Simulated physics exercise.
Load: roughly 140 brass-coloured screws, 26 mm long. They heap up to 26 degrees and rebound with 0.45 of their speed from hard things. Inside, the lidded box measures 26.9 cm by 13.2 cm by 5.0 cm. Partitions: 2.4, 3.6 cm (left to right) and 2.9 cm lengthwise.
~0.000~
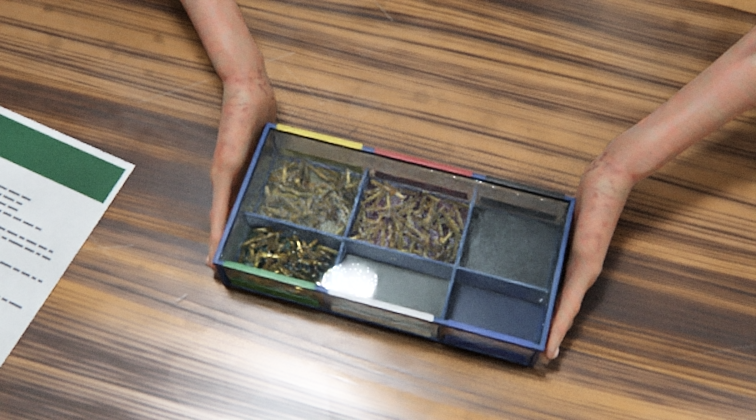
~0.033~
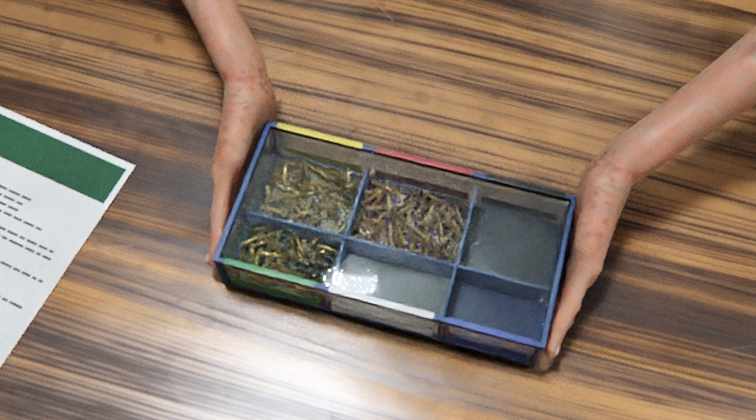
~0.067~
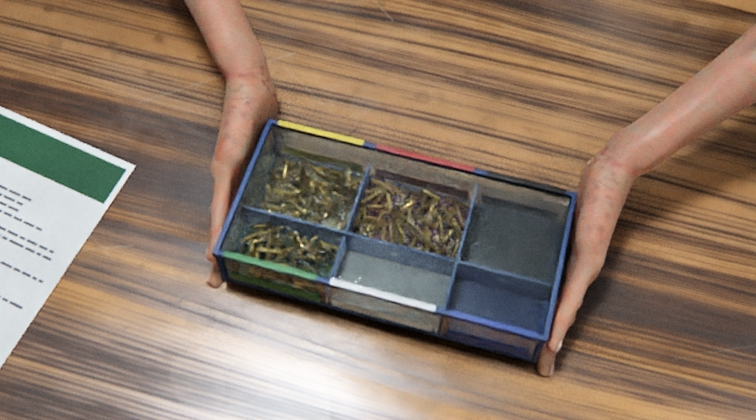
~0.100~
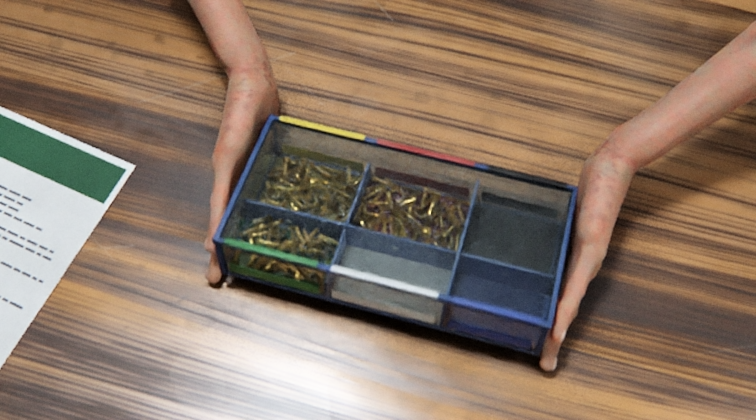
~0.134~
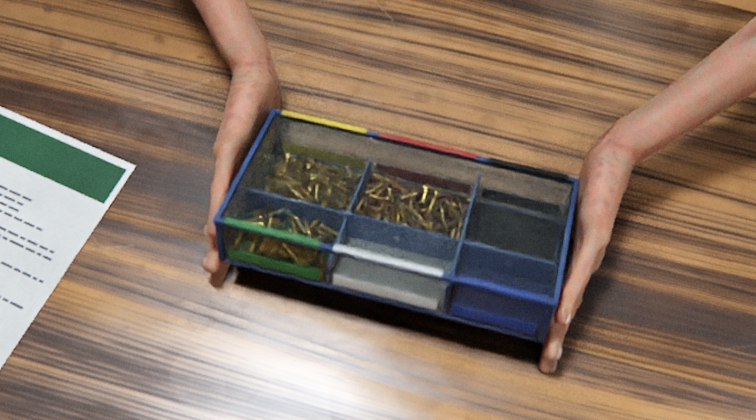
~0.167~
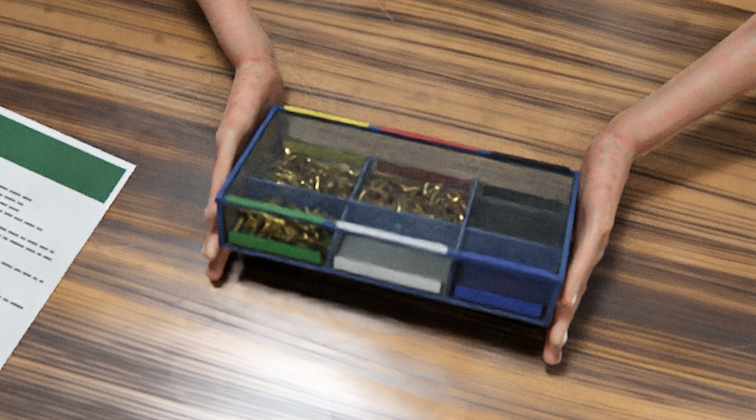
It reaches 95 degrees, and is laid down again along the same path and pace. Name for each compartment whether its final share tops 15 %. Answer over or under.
Red over, blue under, green under, yellow over, white under, black under.
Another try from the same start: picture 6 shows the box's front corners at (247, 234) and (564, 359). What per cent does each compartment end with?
Red 50, blue 5, green 0, yellow 0, white 40, black 5.
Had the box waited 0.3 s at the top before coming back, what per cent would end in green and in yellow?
Then: Green 5; yellow 55.
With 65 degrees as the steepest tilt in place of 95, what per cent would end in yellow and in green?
Yellow 35, green 25.
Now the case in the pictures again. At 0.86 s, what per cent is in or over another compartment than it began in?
Some 20 per cent.
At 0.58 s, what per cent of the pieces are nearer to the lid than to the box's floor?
Some 50 per cent.
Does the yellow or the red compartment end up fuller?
The yellow compartment.
Then, at 0.58 s, tilt 94 degrees; red 40 %, green 20 %, yellow 40 %.
After 0.86 s, tilt 37 degrees; red 40 %, green 5 %, yellow 55 %.
After 1.24 s, tilt 0 degrees; red 40 %, green 5 %, yellow 55 %.
In the end, at 1.5 s, red 40 %, blue 0 %, green 5 %, yellow 55 %, white 0 %, black 0 %.
